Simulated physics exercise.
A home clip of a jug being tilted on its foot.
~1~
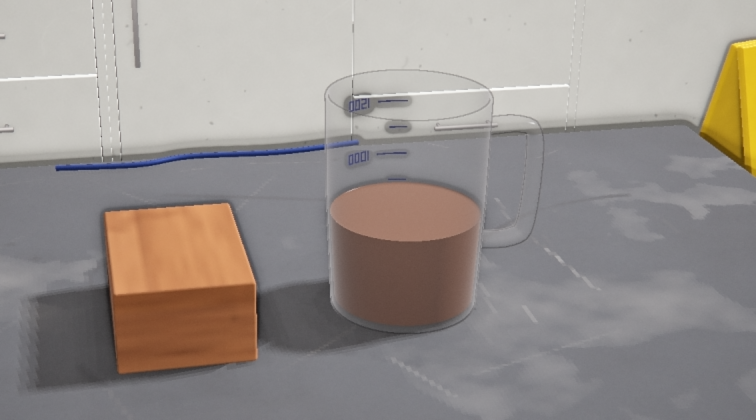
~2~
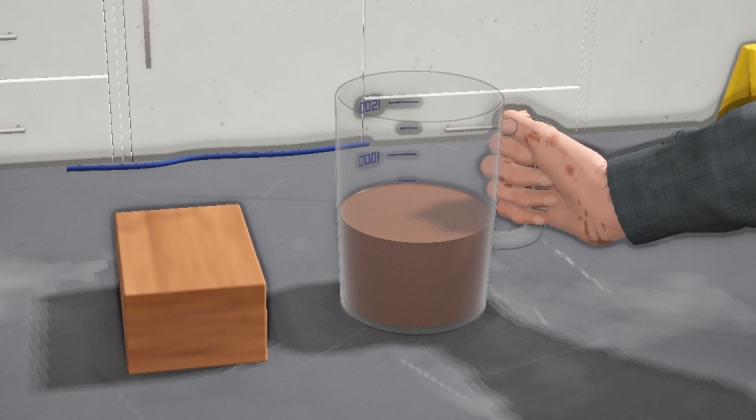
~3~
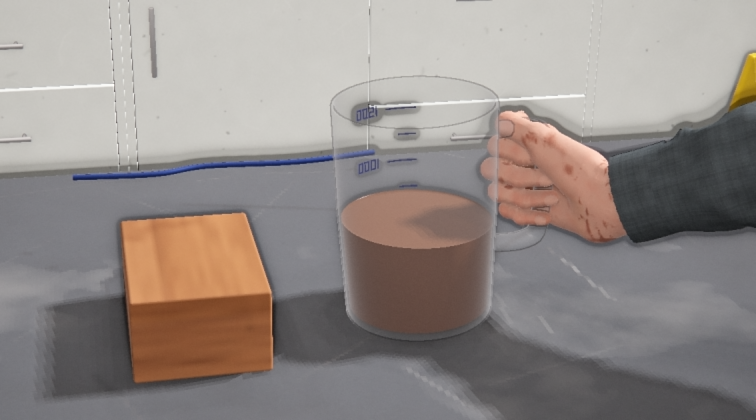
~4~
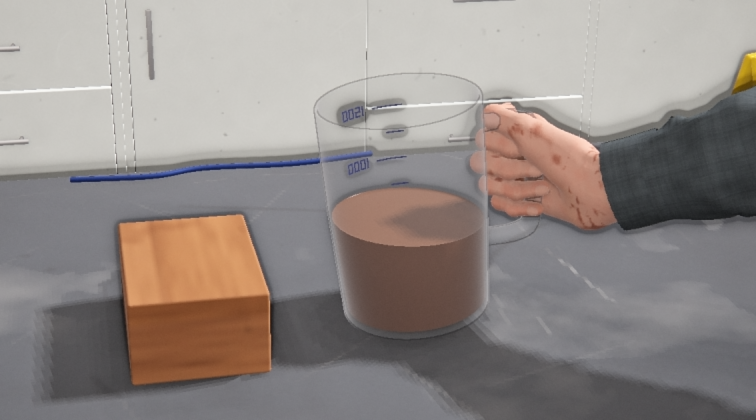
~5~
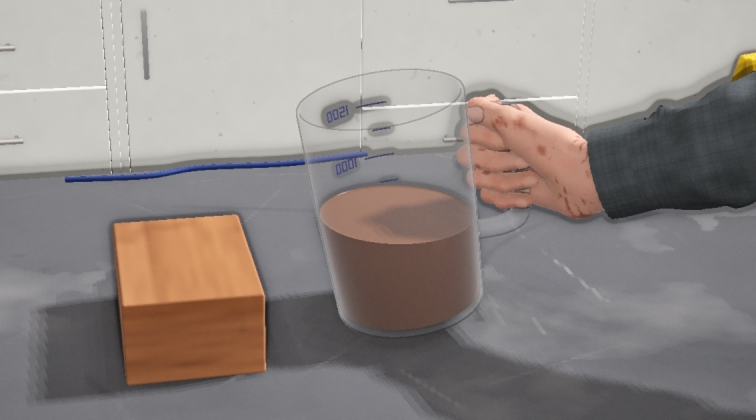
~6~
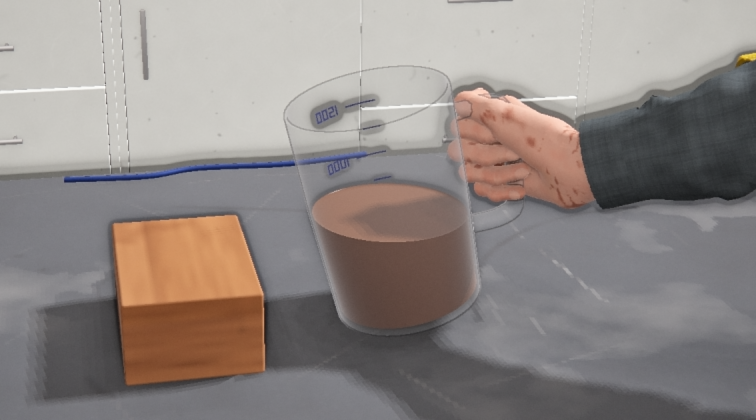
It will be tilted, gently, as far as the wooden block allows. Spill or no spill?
As it turns out, it keeps it all in.
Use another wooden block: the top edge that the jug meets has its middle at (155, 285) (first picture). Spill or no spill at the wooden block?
My call: Runs over.
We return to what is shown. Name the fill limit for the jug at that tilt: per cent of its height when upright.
I make it 65 per cent.
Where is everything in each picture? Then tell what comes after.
In the first frame, it stands upright; jug (406, 196) about half full.
The second frame shows a hand takes hold; jug about half full, surface at (415, 213); wooden block (187, 283).
The third frame shows on the way over; jug (417, 203) about half full.
In the fourth frame, it is leaning; jug about half full, surface at (409, 216); wooden block (191, 294).
The fifth frame shows tipping on its foot; jug (396, 199) about half full.
In the sixth frame, the top moves towards the wooden block; jug about half full, surface at (391, 213); wooden block (185, 294).
Next, the jug leans by about 25°; its rim is dry.
After that, the jug leans by about 40°; its rim is dry.
Finally, the jug leans by about 45°, against the wooden block; its rim is dry.
